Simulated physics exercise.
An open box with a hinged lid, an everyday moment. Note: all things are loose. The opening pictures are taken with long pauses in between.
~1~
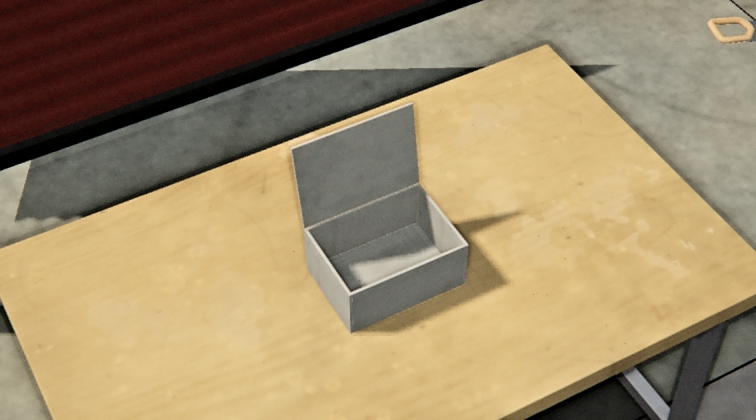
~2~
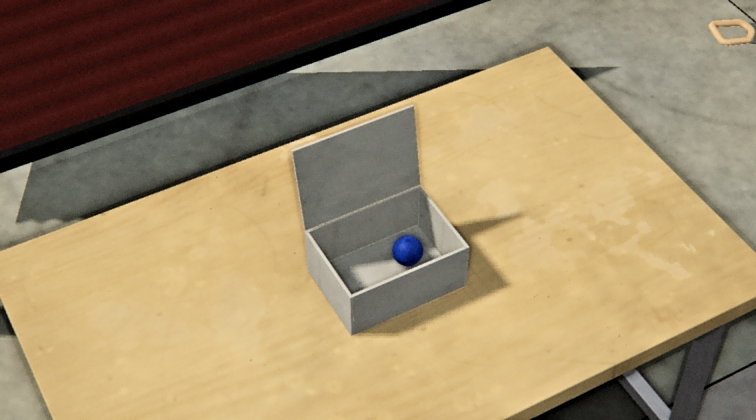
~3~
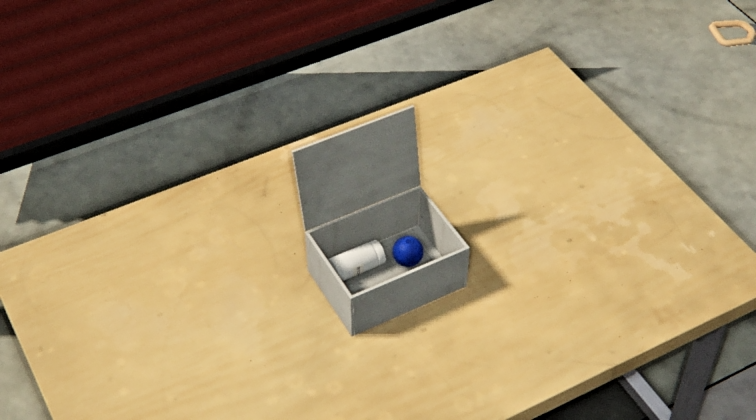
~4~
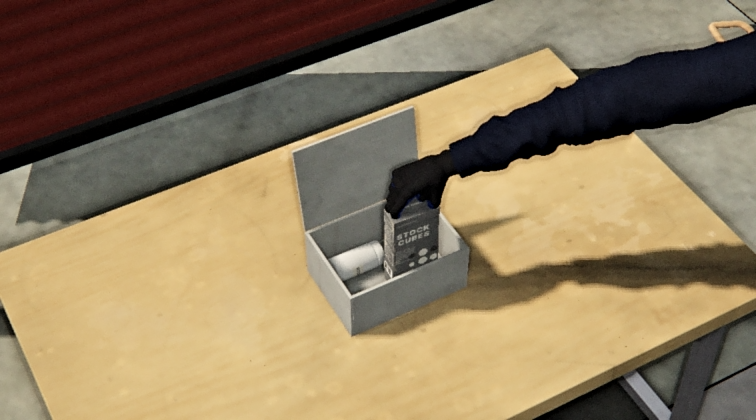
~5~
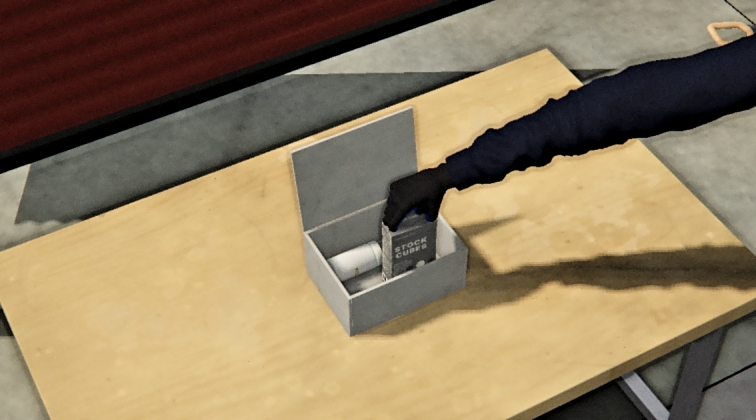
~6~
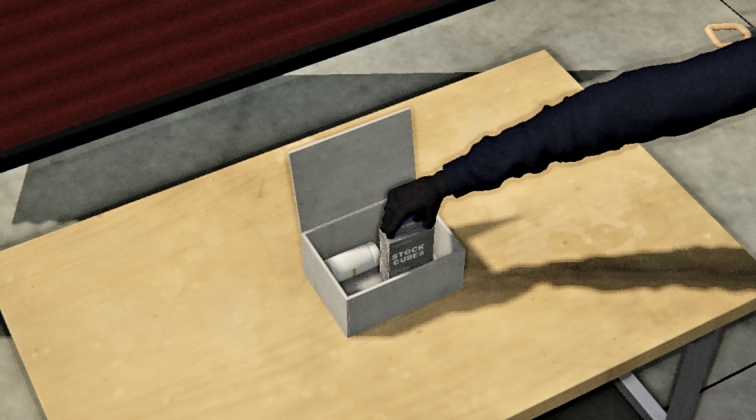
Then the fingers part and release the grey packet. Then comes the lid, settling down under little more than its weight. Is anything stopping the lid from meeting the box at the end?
Yes, the lid is kept from closing.
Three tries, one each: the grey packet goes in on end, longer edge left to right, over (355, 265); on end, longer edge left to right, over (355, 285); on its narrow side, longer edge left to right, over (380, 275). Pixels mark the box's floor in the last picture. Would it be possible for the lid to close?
Trial 1: Lid propped open. Trial 2: Lid propped open. Trial 3: Lid fully lowered.
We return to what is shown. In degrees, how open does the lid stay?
About 35° above the rim.
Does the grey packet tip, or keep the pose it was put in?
Well, it stays just as set.
Then, 1.40 s on from there, lid 78° above the rim.
Then, 1.70 s on from there, lid 47° above the rim.
In the end, lid 33° above the rim; all 3 unmoved. At the end, from the last picture's camera, grey packet near (406, 263).
